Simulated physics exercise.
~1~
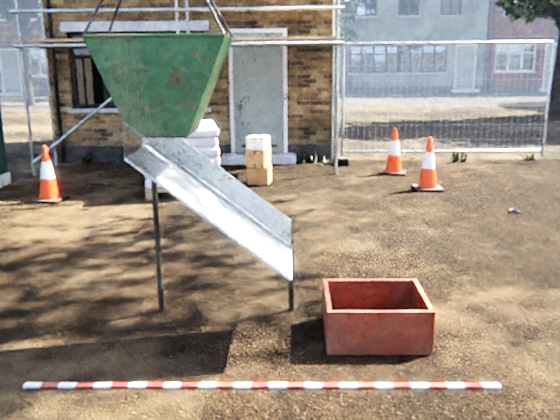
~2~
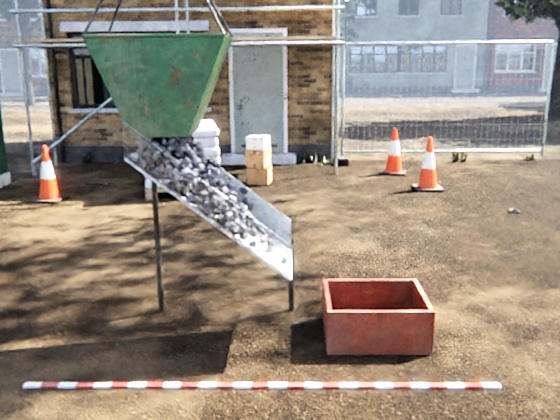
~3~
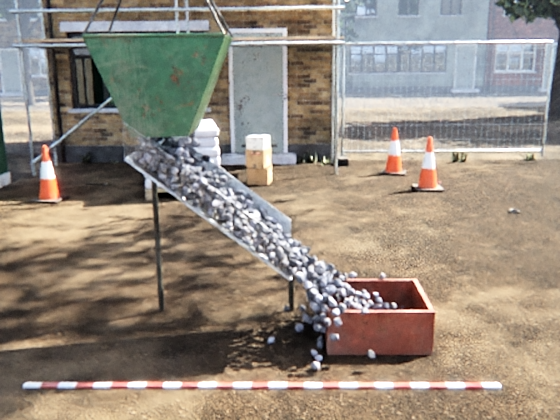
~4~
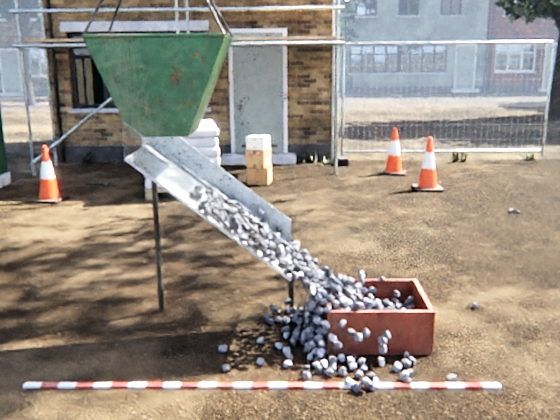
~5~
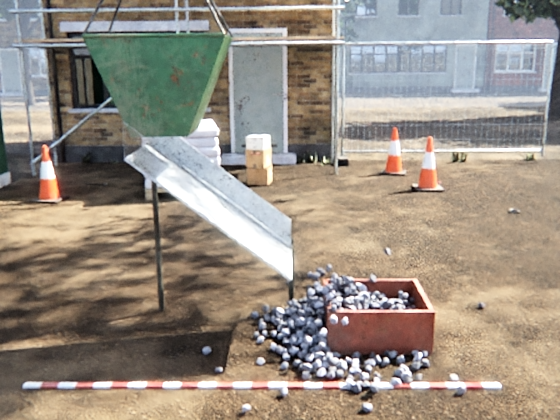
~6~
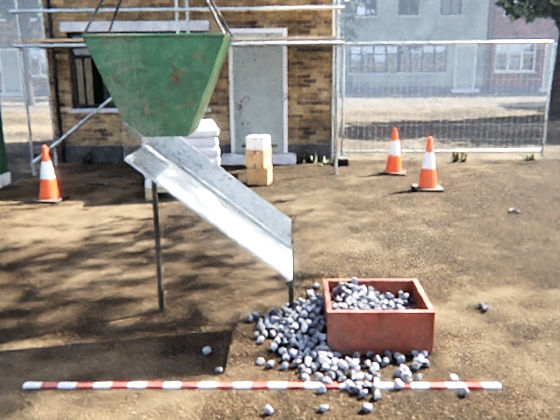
On a dusty building site with a brick building, wire fencing and orange cones behind, a green hopper hangs above a sloping steel chute, with an empty red bin below to the right. Grey stones pour from the hopper and spread down the chute. They stream off its lower end, some dropping into the bin and others falling short on its left. The chute gradually empties as a heap builds against the bin and strays roll toward the striped staff. Finally the chute is bare, with about half the stones in the bin and the rest scattered around it, mostly left and in front.
